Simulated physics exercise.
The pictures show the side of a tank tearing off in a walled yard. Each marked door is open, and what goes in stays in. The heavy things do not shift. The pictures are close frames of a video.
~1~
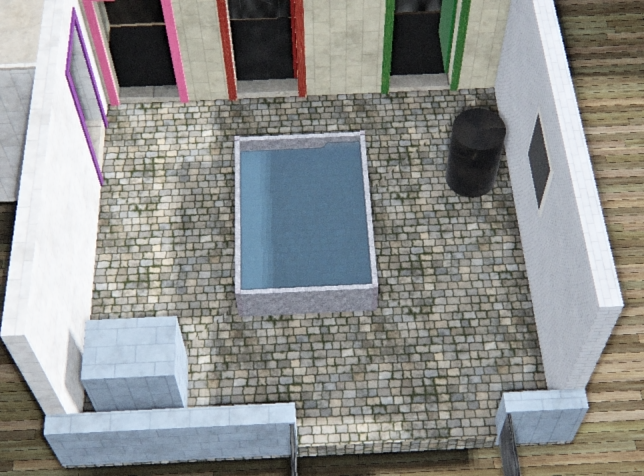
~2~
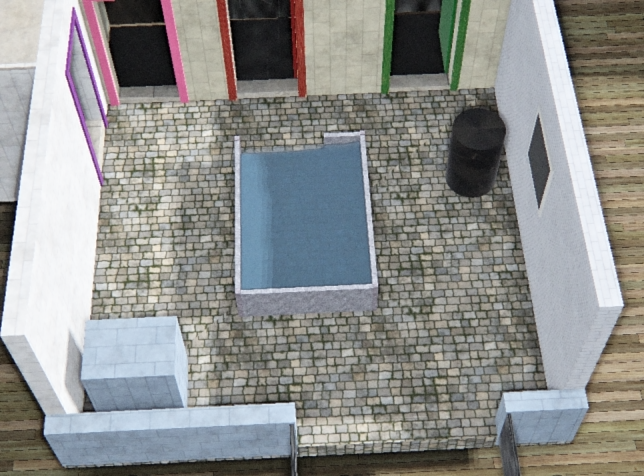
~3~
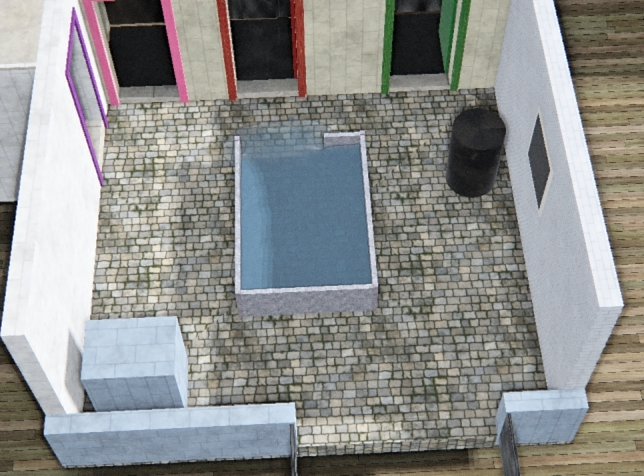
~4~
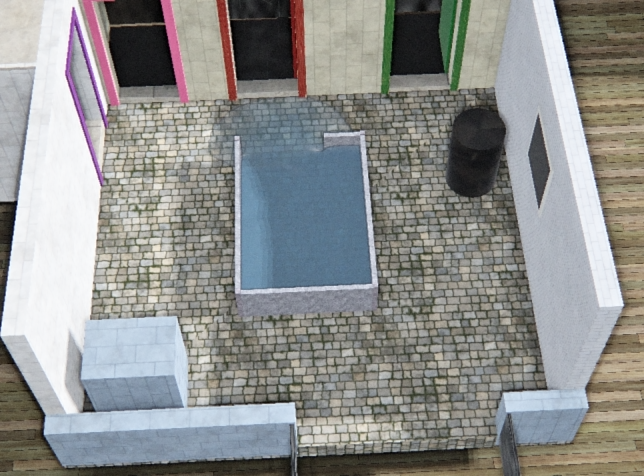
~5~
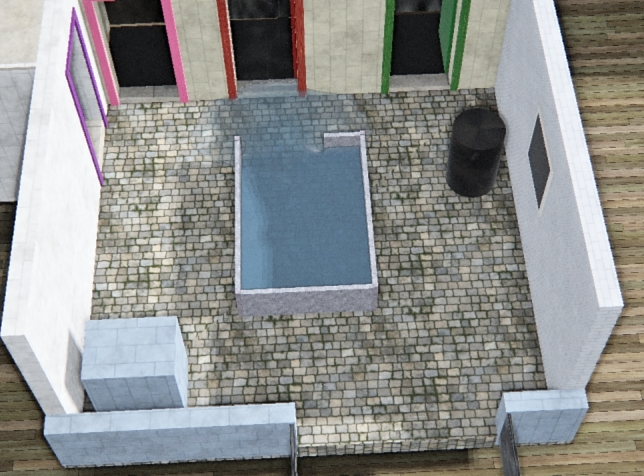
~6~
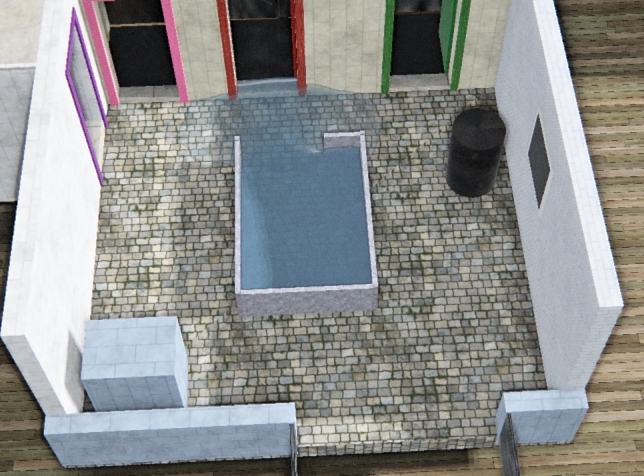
A walled yard paved with grey cobbles is seen from high above, with pink, red and green doorways along the back. An open stone tank of blue water stands in the middle, with a black barrel to its right and a pale block at lower left. Most of the tank's far side breaks away, and water pours out and spreads across the cobbles to the red doorway, while the camera stays still.
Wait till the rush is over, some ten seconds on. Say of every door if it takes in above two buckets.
The green door holds within the limit; the red door floods; the purple door holds within the limit; the pink door floods.
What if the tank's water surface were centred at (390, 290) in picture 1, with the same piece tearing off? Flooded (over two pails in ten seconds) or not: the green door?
Then: The green one is over.
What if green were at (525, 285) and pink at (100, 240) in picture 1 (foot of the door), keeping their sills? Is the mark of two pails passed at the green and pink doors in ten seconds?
One by one: The green one stays under; the pink one keeps below it.
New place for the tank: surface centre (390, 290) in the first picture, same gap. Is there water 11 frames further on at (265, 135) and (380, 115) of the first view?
In that order: Flooded, flooded.
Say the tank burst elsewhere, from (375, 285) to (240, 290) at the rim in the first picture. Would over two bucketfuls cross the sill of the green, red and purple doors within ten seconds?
Then: The green door keeps below it; the red door lets less in; the purple door is under.
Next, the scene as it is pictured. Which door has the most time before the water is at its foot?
The purple-painted one.
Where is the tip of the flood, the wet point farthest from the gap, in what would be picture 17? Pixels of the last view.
Around (489, 95).
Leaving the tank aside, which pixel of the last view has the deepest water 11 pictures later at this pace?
At about (268, 105).
A moment on, water covers 15 % of the floor; the green door wet at the sill, nothing in, the red door over two buckets in, the purple door not reached, the pink door wet at the sill, nothing in.
Next, water covers 25 % of the floor; the green door wet at the sill, nothing in, the red door far over two buckets in, the purple door wet at the sill, nothing in, the pink door wet at the sill, nothing in.
Then, water covers 45 % of the floor; the green door wet at the sill, nothing in, the red door far over two buckets in, the purple door wet at the sill, nothing in, the pink door under two buckets in.
Later, water covers 80 % of the floor; the green door wet at the sill, nothing in, the red door far over two buckets in, the purple door wet at the sill, nothing in, the pink door over two buckets in.
In the end, water covers 95 % of the floor; the green door under two buckets in, the red door far over two buckets in, the purple door wet at the sill, nothing in, the pink door over two buckets in.
